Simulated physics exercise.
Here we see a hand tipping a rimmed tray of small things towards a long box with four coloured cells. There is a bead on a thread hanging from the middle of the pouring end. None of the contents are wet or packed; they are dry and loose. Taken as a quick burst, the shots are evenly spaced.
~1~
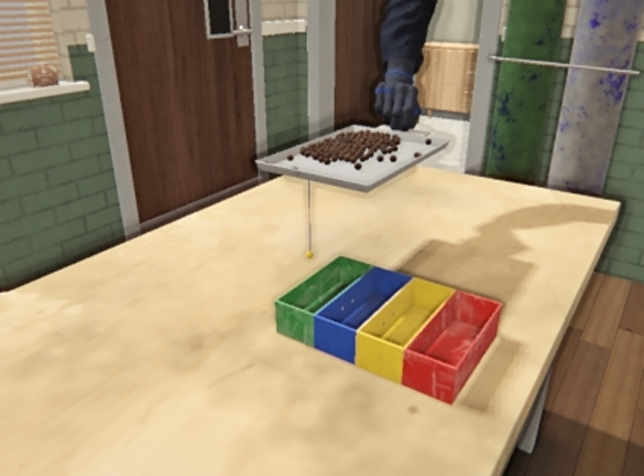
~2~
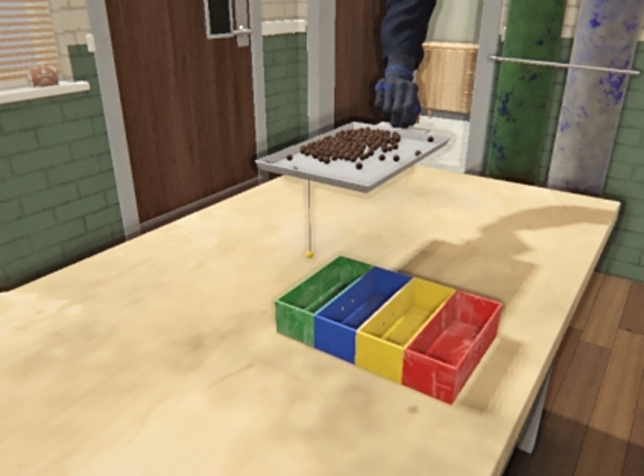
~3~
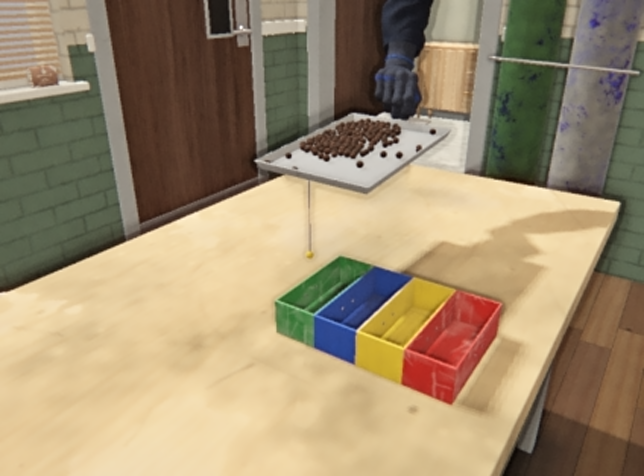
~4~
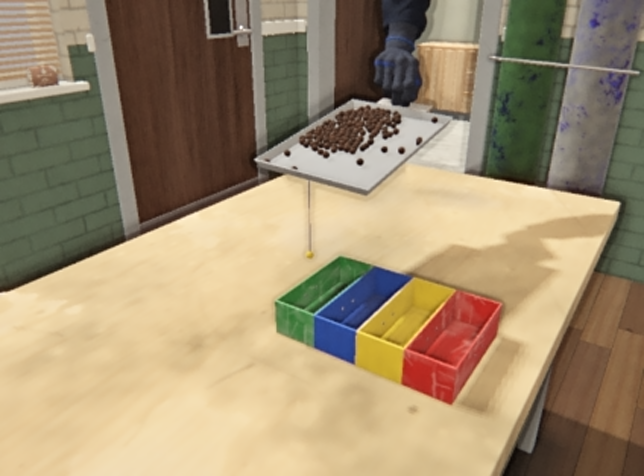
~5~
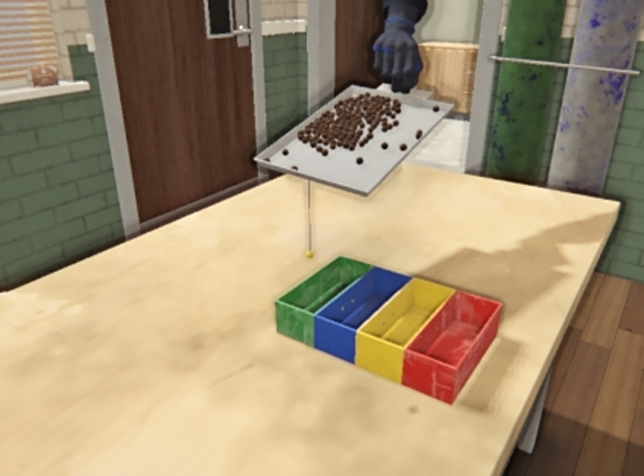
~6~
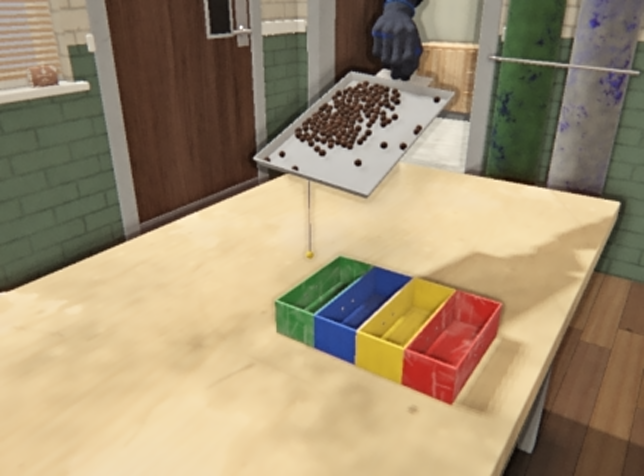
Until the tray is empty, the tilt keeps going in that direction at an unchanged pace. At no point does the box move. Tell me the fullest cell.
It is the blue one.
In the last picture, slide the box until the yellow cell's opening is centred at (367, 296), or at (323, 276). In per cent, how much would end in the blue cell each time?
The first try yields 20% and the second yields 10%.
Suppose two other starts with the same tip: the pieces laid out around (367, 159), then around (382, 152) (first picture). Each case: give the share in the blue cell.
Close to 30 and close to 30 per cent.
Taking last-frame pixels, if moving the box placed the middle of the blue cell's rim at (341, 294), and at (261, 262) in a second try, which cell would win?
Result 1: The cell in blue. Result 2: The red cell.
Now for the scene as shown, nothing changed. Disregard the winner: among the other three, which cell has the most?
That would be green.
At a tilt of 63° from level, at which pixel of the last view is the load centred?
The middle of the pieces sits at roughly (321, 255).
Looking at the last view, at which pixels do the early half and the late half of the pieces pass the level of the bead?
Near (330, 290) to start, and near (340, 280) afterwards.
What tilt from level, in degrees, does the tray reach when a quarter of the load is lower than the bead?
Roughly 60 degrees of tilt.
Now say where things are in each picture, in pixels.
The first picture shows corners of the pouring end at (261, 161) and (367, 183), level; middle of the load at (354, 146), chocolate balls; bead on its thread at (310, 255); green cell at (295, 321); blue cell at (335, 337); yellow cell at (379, 354); red cell at (428, 373).
The second picture shows corners of the pouring end at (261, 161) and (367, 184), level; middle of the load at (354, 144).
The third picture shows corners of the pouring end at (261, 160) and (367, 185), tipped barely, lowest at the right corner; middle of the load at (354, 138).
The fourth picture shows corners of the pouring end at (260, 159) and (367, 187), tipped a little, lowest at the right corner; middle of the load at (353, 129), a stray few on the move.
The fifth picture shows corners of the pouring end at (260, 158) and (366, 189), tipped clearly, lowest at the right corner; middle of the load at (353, 120), a small part on the move.
The sixth picture shows corners of the pouring end at (259, 157) and (366, 191), tipped clearly, lowest at the right corner; middle of the load at (347, 118), nearly all on the move; green cell at (295, 321); blue cell at (335, 337); yellow cell at (379, 354); red cell at (428, 373).
Soon, tray tipped steeply; about a quarter on the tray; a small part in the blue cell; a small part in the green cell; a stray few in the yellow cell; about half falling or outside the box.
A while on, tray tipped past a quarter turn; about a third in the blue cell; about a quarter in the green cell; a stray few in the yellow cell; about a third falling or outside the box.
Towards the end, tray tipped past a quarter turn; about a third in the blue cell; about a quarter in the green cell; a small part in the yellow cell; about a third falling or outside the box.
Finally, tray tipped past a quarter turn; about a third in the blue cell; about a quarter in the green cell; a small part in the yellow cell; none in the red cell; about a third outside the box.
